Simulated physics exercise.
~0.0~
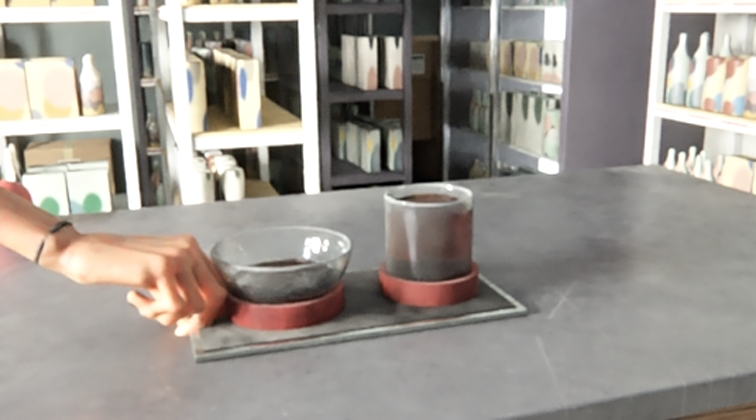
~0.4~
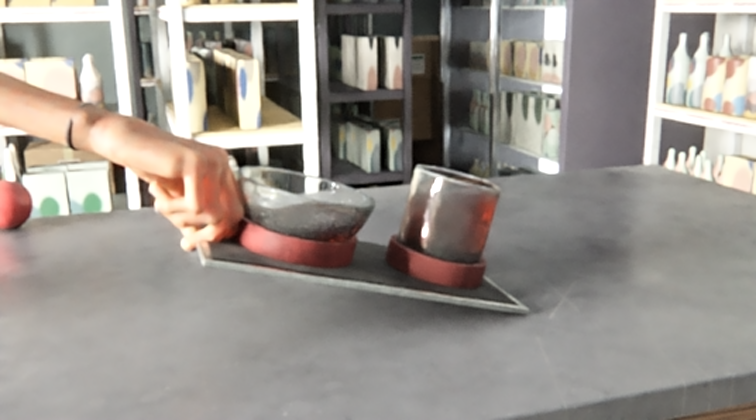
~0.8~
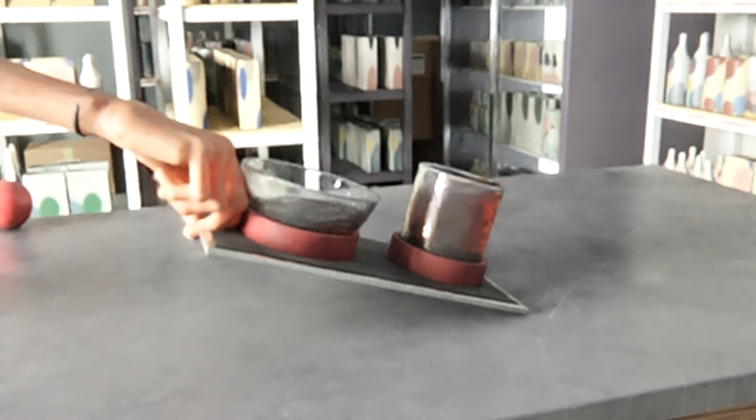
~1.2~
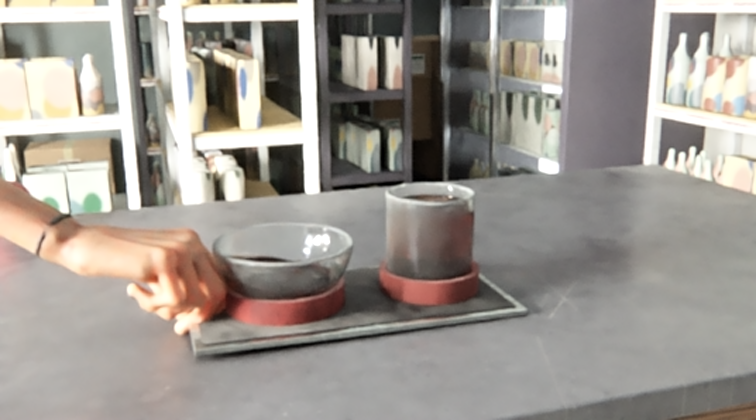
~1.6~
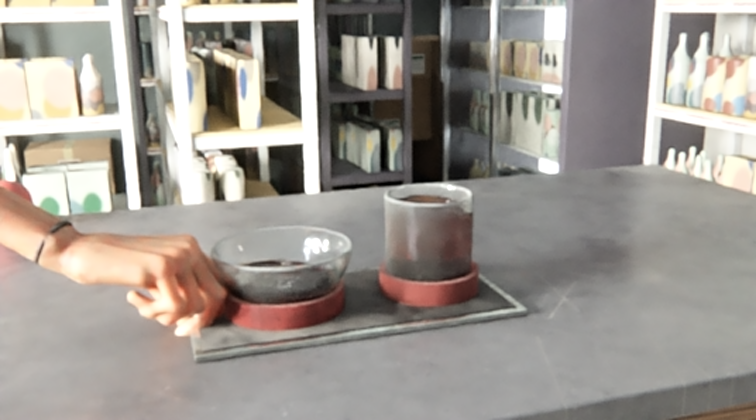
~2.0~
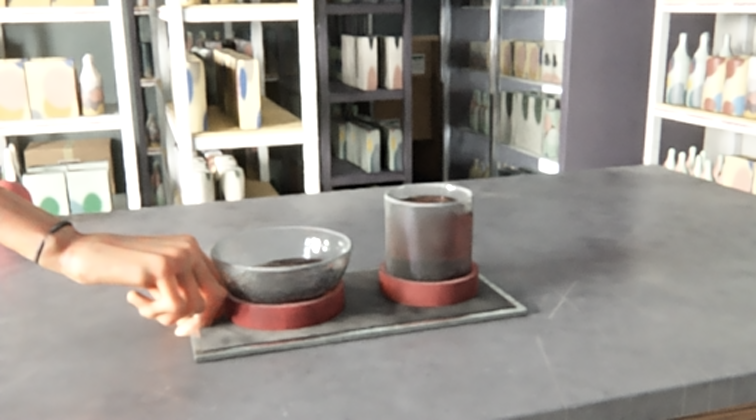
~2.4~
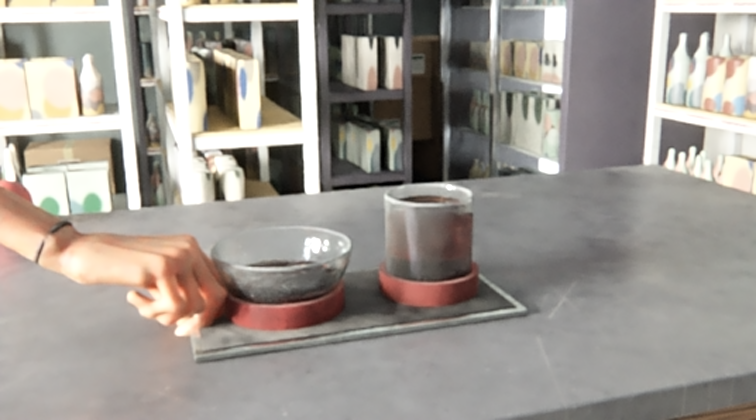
On a grey counter, a hand lifting a tray's left end, tilting a glass bowl and cup of dark liquid, then lowering it flat.
